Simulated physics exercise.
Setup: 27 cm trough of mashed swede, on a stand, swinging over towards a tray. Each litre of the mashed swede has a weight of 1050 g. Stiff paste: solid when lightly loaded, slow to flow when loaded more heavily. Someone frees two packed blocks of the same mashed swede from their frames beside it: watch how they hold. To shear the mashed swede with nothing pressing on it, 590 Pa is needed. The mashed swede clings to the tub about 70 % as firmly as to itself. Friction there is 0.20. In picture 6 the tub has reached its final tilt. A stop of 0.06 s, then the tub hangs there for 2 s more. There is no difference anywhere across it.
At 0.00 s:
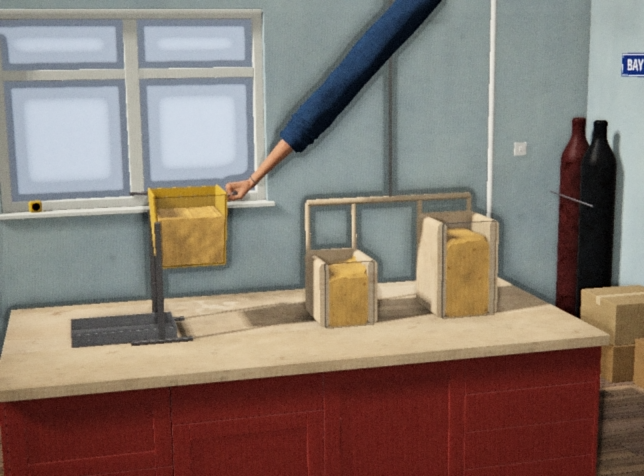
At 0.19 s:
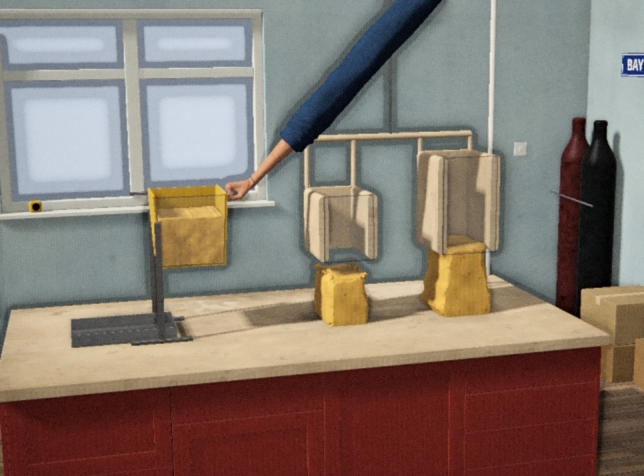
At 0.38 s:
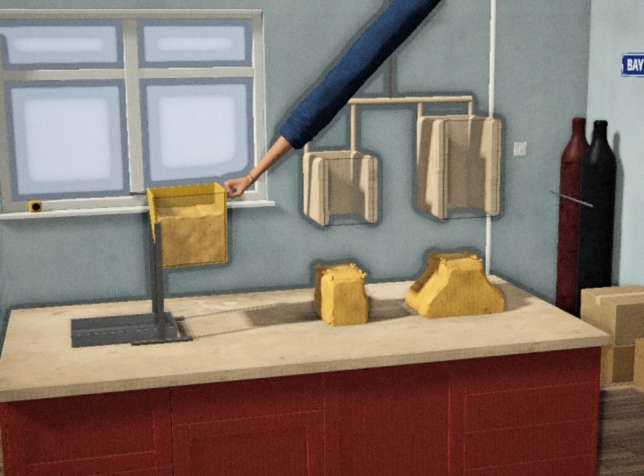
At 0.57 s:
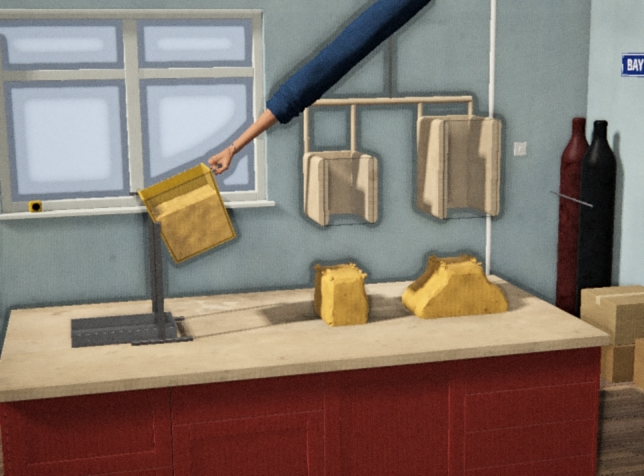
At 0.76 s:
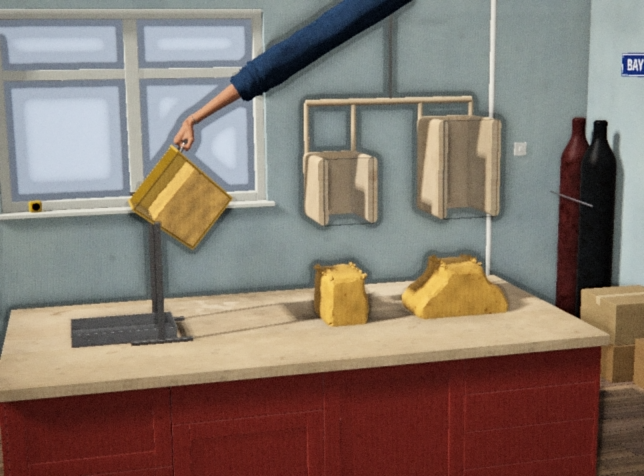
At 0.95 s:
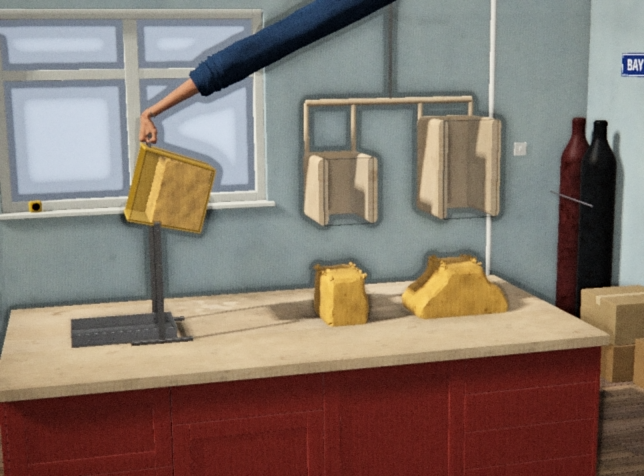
A blue-sleeved arm held a yellow tub of mash while two open holders lifted off two blocks, the right one slumping much more, and then the hand tipped the tub steeply leftward.
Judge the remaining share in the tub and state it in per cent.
The remaining share is close to 100 %.
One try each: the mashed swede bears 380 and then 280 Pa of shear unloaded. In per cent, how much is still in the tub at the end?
100 in a hundred, followed by 85 in a hundred.
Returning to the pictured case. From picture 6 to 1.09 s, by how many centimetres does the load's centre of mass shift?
I'd estimate roughly 0 centimetres.
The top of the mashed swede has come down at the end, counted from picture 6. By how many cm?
1 cm.
After 1.09 s, the tub is at 74 degrees and holds 100 %.
After 1.26 s, the tub is at 74 degrees and holds 100 %.
After 1.43 s, the tub is at 74 degrees and holds 100 %.
After 1.60 s, the tub is at 74 degrees and holds 100 %.
After 2.95 s, the tub is at 74 degrees and holds 100 %.
